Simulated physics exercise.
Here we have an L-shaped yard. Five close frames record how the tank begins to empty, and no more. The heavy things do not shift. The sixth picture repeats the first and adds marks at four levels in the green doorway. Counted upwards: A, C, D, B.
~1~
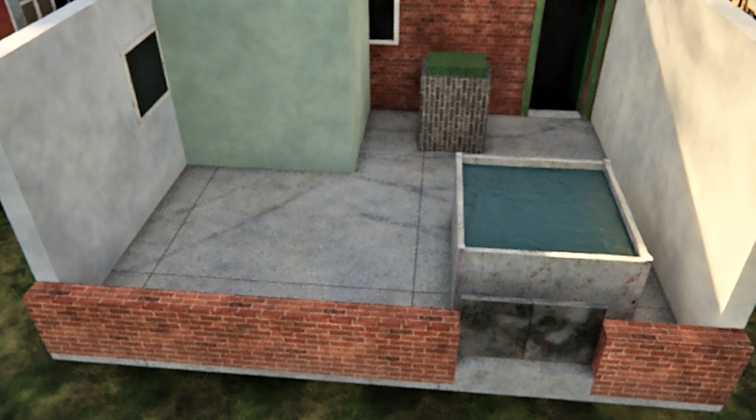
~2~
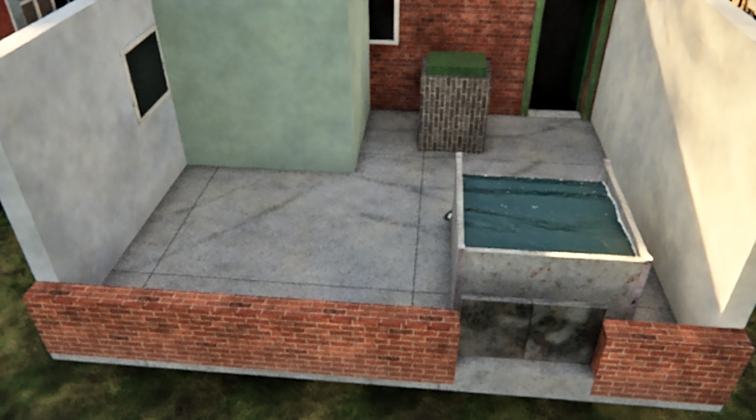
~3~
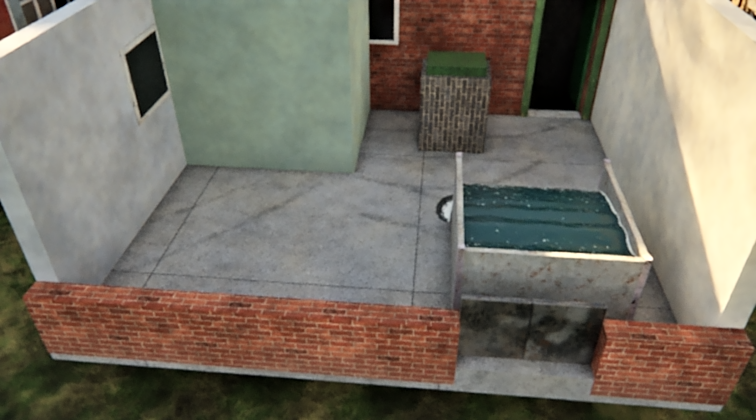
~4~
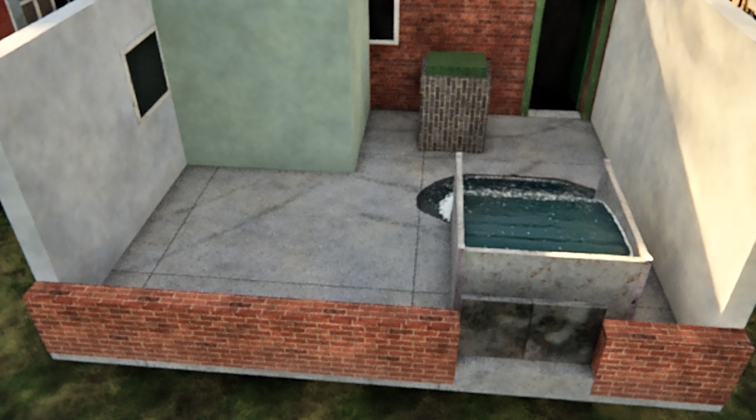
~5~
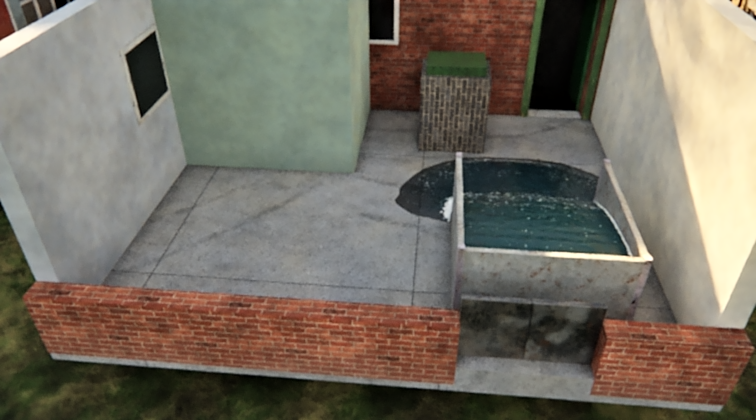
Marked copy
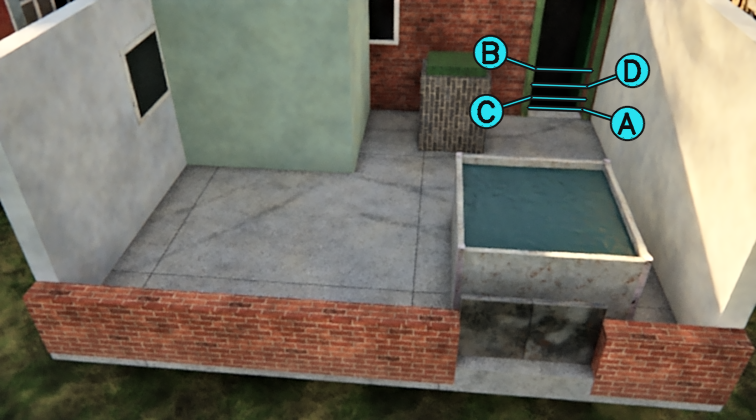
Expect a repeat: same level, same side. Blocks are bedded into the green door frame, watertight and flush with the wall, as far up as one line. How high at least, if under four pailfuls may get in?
Line D just does it.
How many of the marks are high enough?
Two of them.
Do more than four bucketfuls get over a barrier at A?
Yes, that goes wrong.
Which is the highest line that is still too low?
Here it is line C.
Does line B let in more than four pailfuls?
No, that is safe.
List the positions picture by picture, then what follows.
Water in the tank at rest, its middle at (540, 207); foot of the green doorway at (554, 117); shut gate at (531, 310), in the first frame.
Water covers 2 % of the ground, its front hidden from here, in the second frame.
Front seen at (443, 206), 5 % of the ground wet, in the third frame.
Front seen at (435, 186), 11 % of the ground wet, in the fourth frame.
Front seen at (444, 165), 17 % of the ground wet, in the fifth frame.
On the marked copy, A at (556, 108); B at (563, 69); C at (557, 98); D at (560, 85); from the bottom up A, C, D, B.
With A, dozens of bucketfuls pour in.
With B, nothing gets over.
With C, about 11 bucketfuls get in.
With D, a splash gets over, under a bucket.
